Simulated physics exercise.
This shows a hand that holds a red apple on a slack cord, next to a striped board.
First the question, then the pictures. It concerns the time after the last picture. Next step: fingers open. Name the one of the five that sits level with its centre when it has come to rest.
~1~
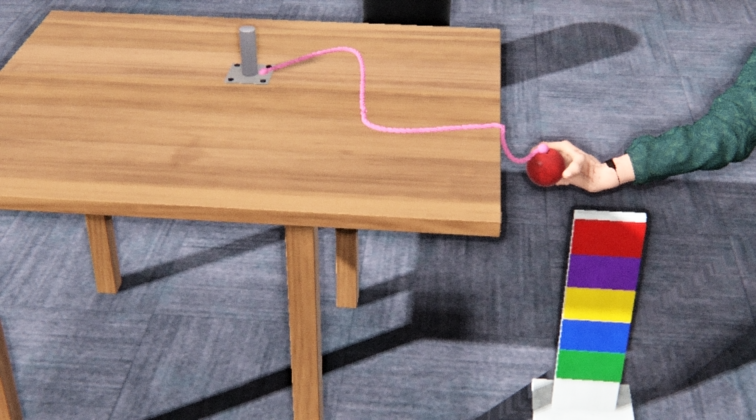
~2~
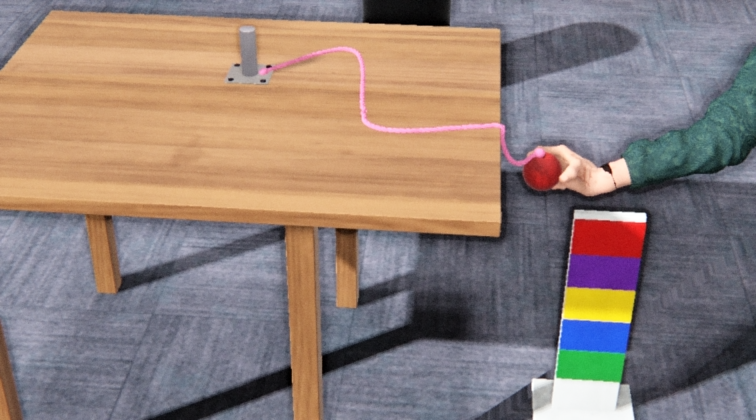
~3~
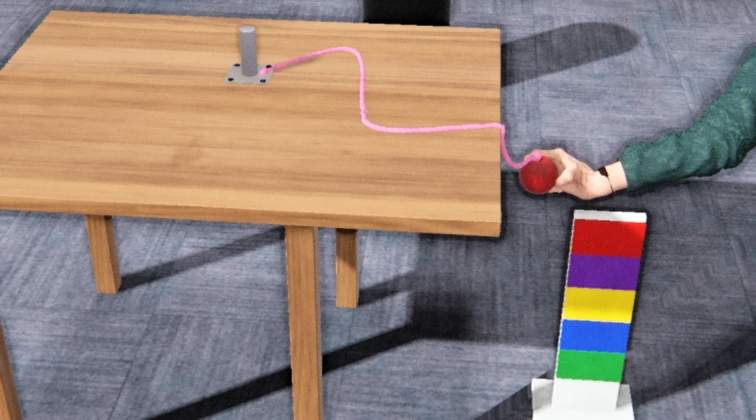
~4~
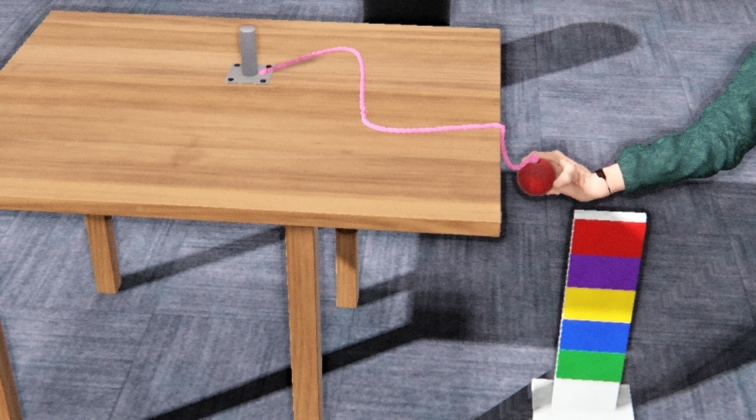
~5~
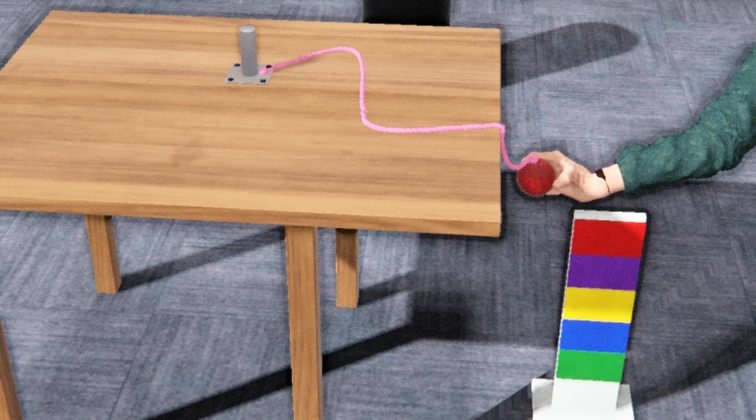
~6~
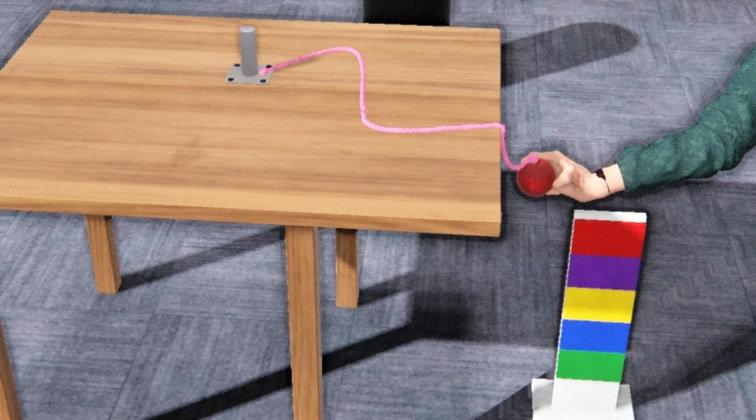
That would be blue.
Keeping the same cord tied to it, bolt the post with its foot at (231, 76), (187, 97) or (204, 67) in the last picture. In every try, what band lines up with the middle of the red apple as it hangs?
Going case by case, it's blue, yellow and finally yellow.
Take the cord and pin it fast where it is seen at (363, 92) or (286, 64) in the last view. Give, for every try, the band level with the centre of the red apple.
First try purple, second try blue.
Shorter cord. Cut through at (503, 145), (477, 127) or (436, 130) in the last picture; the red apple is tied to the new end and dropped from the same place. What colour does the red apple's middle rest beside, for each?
So you'd see yellow first, purple second, and for the last: Red.
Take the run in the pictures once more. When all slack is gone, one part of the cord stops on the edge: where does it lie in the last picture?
Approx. (363, 107).
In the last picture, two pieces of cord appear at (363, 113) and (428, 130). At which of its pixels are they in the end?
One finishes at (501, 109) and the other at (494, 178).
Soon after, apple near (487, 278); level with yellow.
Then, apple near (496, 302); level with blue.
At rest, apple near (481, 302); level with blue. The cord holds its middle at blue.
